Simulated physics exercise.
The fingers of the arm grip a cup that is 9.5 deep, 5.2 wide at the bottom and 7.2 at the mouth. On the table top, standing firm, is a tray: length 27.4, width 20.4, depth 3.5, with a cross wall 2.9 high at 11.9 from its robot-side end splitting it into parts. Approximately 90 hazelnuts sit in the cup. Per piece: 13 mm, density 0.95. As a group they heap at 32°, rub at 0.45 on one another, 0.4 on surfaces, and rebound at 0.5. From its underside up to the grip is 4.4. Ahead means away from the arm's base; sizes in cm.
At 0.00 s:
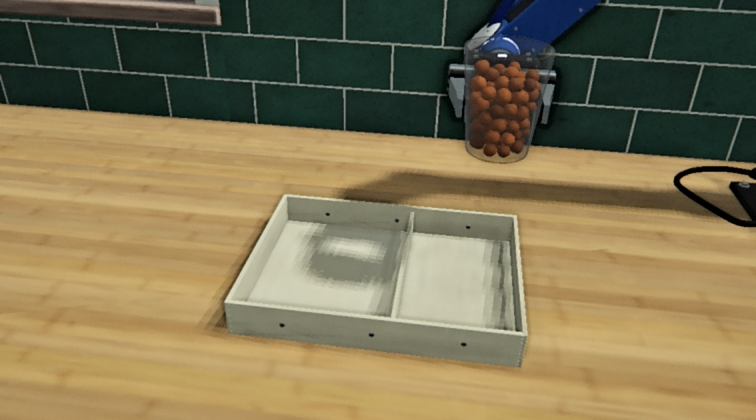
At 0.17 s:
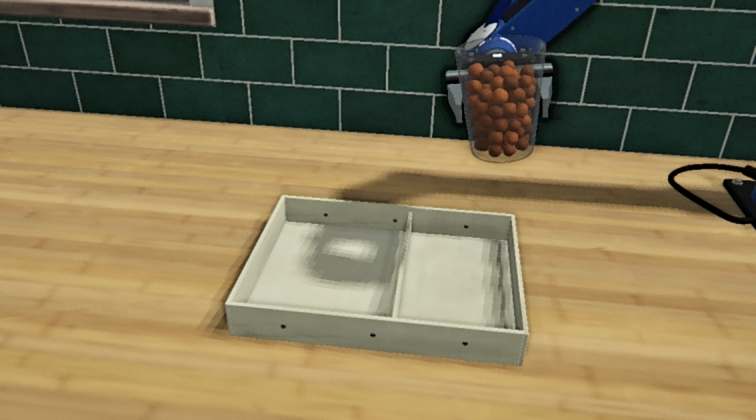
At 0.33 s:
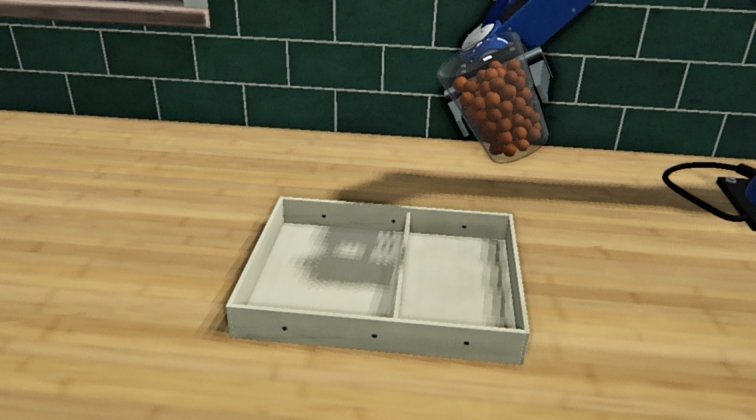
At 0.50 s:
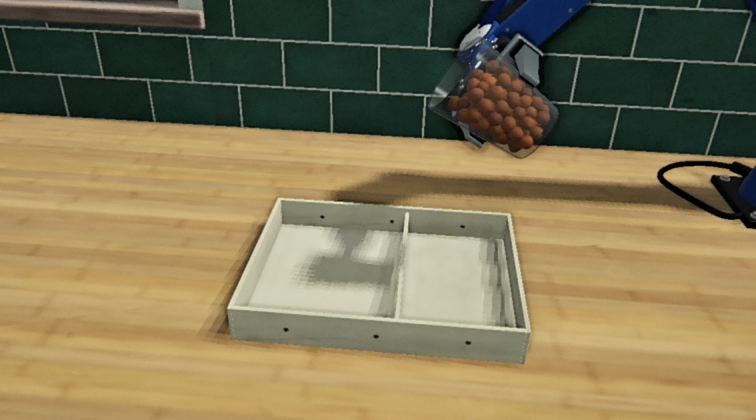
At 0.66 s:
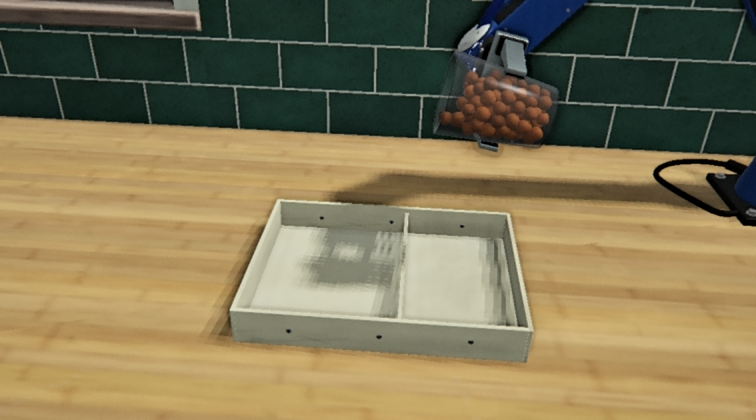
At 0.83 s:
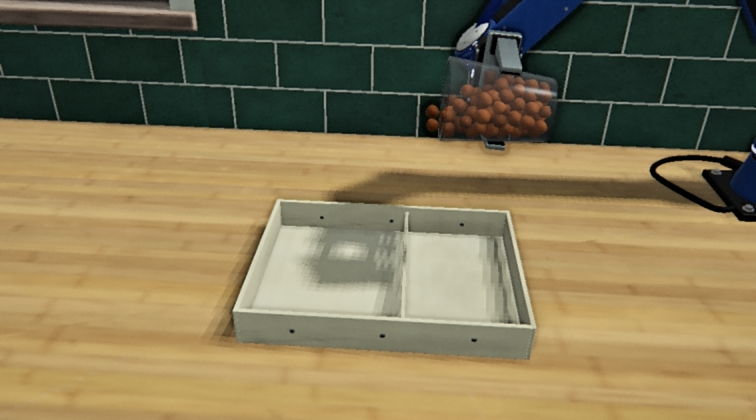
A clear cup of reddish-brown hazelnuts, gripped by a blue robot arm, hangs above a pale wooden counter, seen from slightly above and facing a dark green tiled wall. Below it sits an off-white tray split by a cross wall, with a black cable at right. The arm tips the cup leftward from upright to nearly horizontal, the nuts shifting toward its open mouth, while the camera drifts slightly.
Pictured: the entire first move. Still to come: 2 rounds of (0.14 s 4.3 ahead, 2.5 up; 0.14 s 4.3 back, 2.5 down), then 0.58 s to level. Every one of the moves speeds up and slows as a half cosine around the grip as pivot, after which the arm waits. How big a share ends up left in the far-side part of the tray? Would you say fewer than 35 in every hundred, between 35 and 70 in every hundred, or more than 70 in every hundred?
More than 70 in every hundred.
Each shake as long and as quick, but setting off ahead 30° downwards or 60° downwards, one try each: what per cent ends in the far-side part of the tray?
60 and 30 %.
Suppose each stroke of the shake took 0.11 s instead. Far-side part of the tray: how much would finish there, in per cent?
About 100 per cent, then.
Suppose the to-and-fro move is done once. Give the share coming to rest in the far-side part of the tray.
About 75 per cent in that case.
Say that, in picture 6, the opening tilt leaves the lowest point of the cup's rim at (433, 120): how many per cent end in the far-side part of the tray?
55 %.
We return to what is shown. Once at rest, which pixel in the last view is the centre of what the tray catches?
Near (325, 275).
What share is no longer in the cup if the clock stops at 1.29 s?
80 %.
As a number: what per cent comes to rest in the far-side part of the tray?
Some 85 percent.
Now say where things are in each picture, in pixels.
In the first picture, cup middle at (502, 103), level; upper third of the load around (504, 84), from x 475 to 535, top at y 70; 92 in the cup.
In the second picture, cup middle at (501, 103), tilted 8° forward; upper third of the load around (502, 84), from x 475 to 530, top at y 65.
In the third picture, cup middle at (499, 103), tilted 30° forward; upper third of the load around (496, 85), from x 460 to 535, top at y 65.
In the fourth picture, cup middle at (497, 105), tilted 56° forward; upper third of the load around (495, 89), from x 455 to 545, top at y 65.
In the fifth picture, cup middle at (497, 106), tilted 78° forward; upper third of the load around (502, 92), from x 445 to 545, top at y 80.
In the sixth picture, cup middle at (498, 105), tilted 86° forward; upper third of the load around (516, 94), from x 430 to 545, top at y 80; 92 in the cup.
After 1.29 s, tilted 86° forward, highest piece 22 above the table; 67 in the far-side part, 19 in the cup, 4 in the robot-side part, 2 in flight or on a rim.
After 1.74 s, tilted 29° forward, highest piece 21 above the table; 76 in the far-side part, 8 in the robot-side part, 6 in the cup, 2 on the table or floor.
After 2.17 s, level, highest piece 19 above the table; 76 in the far-side part, 8 in the robot-side part, 6 in the cup, 2 on the table or floor.
After 3.22 s, level, highest piece 19 above the table; 76 in the far-side part, 8 in the robot-side part, 6 in the cup, 2 on the table or floor.
At rest, 76 in the far-side part, 8 in the robot-side part, 6 in the cup, 2 on the table or floor. That is 83 % in the far-side part of the tray.
